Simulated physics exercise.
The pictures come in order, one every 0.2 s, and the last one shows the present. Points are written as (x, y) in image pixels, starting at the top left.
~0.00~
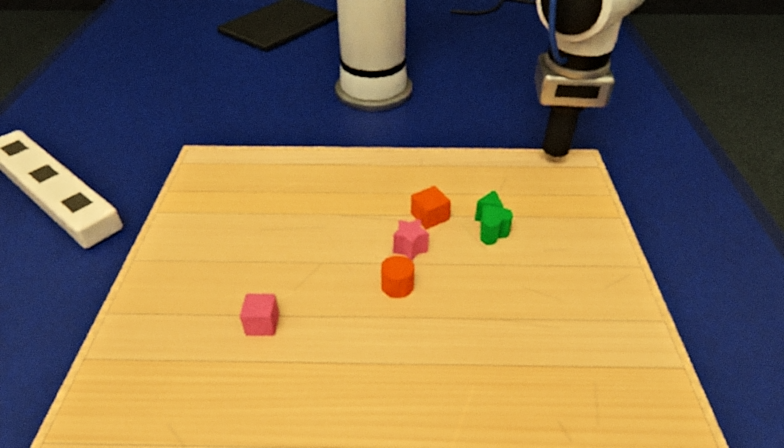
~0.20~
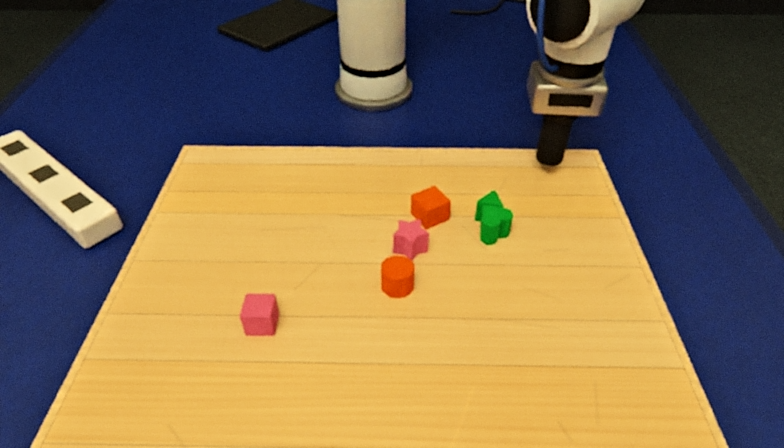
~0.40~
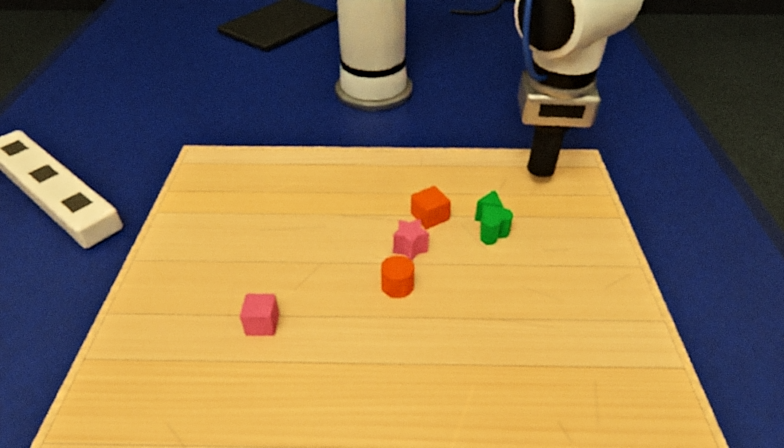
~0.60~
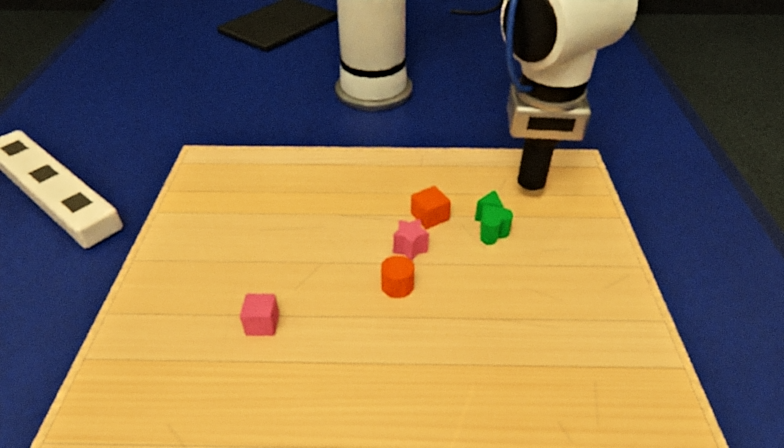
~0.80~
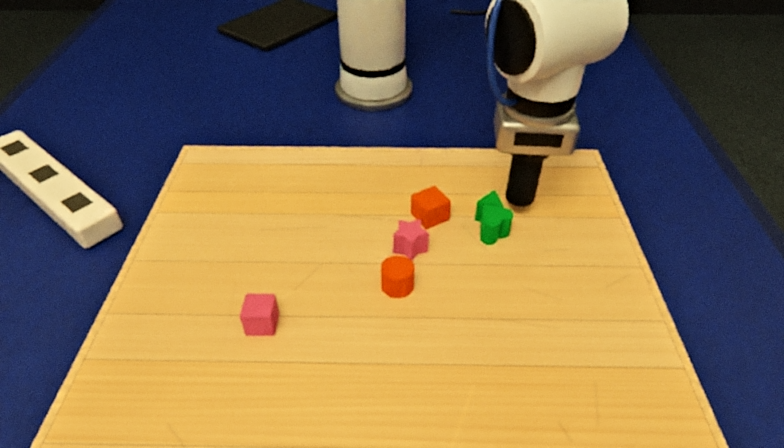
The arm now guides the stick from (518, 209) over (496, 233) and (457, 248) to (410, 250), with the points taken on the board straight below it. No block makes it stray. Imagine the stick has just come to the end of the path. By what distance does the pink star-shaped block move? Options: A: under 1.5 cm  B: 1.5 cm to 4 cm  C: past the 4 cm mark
I'll go with B - 1.5 cm to 4 cm.
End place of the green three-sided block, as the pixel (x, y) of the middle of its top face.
The middle of its top is at (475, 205).
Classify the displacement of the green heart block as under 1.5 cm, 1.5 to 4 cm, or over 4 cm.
My prediction: Over 4 cm.
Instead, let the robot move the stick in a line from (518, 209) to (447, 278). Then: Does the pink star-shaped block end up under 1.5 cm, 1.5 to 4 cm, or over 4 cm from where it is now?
Less than 1.5 cm.
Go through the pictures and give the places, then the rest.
The first picture shows stick's lower end (556, 150); pink star-shaped block (411, 229); orange square (431, 197); green three-sided block (492, 199); green heart block (496, 215).
The second picture shows stick (549, 159); blocks still.
The third picture shows stick (541, 169); blocks still.
The fourth picture shows stick (531, 182); blocks still.
The fifth picture shows stick (520, 197); pink star-shaped block (411, 229); orange square (431, 197); green three-sided block (492, 199); green heart block (496, 215).
On the path given first. One third of the way, stick (497, 222); green three-sided block (478, 203), turned 55° clockwise; green heart block (481, 228), turned 30° clockwise.
Two thirds of the way, stick (458, 237); green three-sided block (475, 205), turned 80° clockwise; green heart block (448, 248).
At the end, stick (410, 239); pink star-shaped block (382, 230), turned 25° clockwise; orange square still; green three-sided block (475, 205), turned 80° clockwise; green heart block (440, 253), turned 15° anticlockwise.
